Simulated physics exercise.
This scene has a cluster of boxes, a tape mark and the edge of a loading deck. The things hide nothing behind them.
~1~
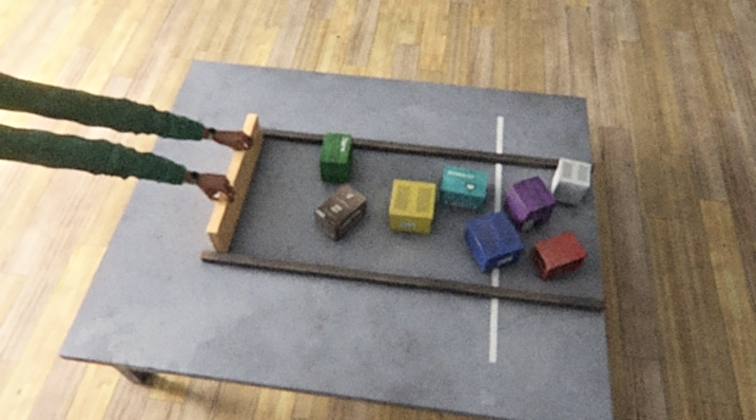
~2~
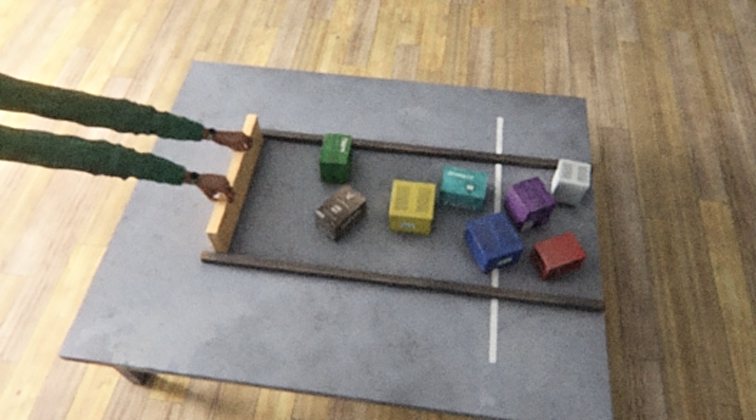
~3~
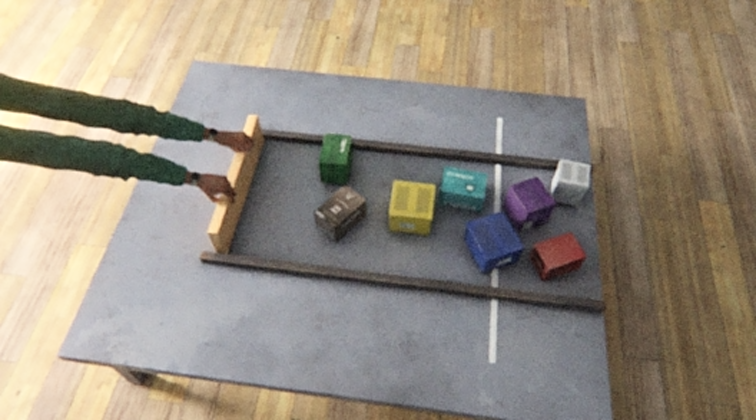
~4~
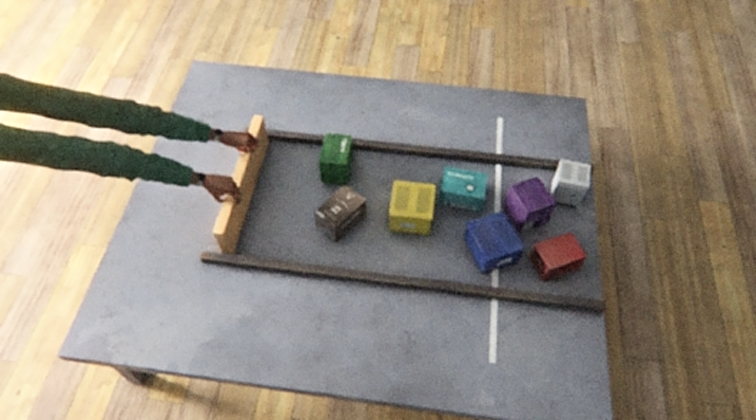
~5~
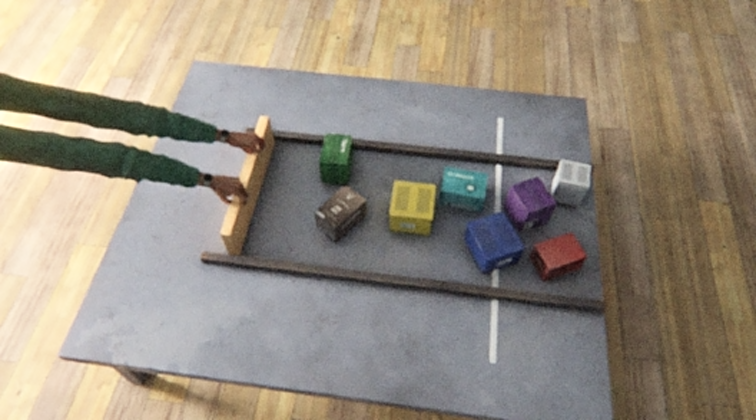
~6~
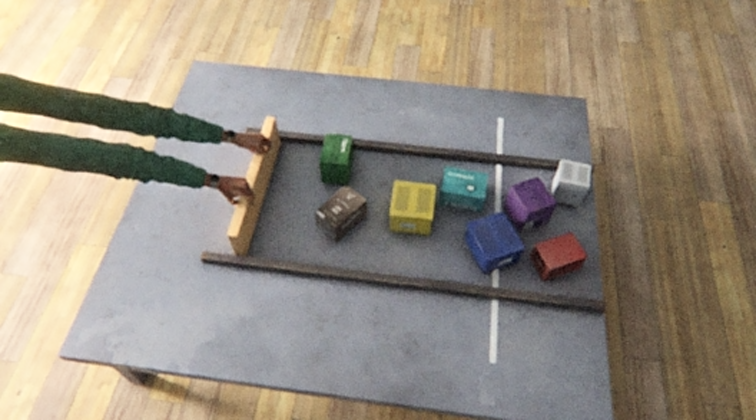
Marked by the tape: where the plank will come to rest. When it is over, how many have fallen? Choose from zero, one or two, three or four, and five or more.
When it is over, one or two have fallen.
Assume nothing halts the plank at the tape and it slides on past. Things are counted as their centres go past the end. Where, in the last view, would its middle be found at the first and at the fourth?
Near (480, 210) first, near (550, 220) second.
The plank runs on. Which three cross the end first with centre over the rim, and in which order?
Red crate, white tote, purple parcel.
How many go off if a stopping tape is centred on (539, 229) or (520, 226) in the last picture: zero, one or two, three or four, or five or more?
One after the other, that's 3 or 4 for the first and three or four for the second.
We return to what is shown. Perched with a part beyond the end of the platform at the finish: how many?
Things overhanging at the end: 1.
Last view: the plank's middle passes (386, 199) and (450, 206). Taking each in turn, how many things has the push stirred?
At that stage 4; at the next, 7.
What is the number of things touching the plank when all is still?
I count 2 of them.
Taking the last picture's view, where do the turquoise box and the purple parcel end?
First object: (550, 183); second object: (591, 212).
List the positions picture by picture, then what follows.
White tote (570, 183); red crate (558, 256); purple parcel (529, 204); plank (238, 182); tape (497, 223), in the first picture.
Red crate (557, 256); yellow tote (412, 208), in the second picture.
Purple parcel (529, 205); turquoise box (463, 189), in the third picture.
White tote (570, 184); plank (244, 183), in the fourth picture.
Red crate (558, 257); brown box (341, 213), in the fifth picture.
White tote (570, 184); red crate (558, 257); purple parcel (530, 205); plank (256, 184); tape (497, 224), in the sixth picture.
Soon after, none off yet; white tote at rest near (570, 184); red crate at rest near (558, 257); purple parcel at rest near (530, 205).
By the end, the number that fall off is one or two; fallen, red crate and white tote.
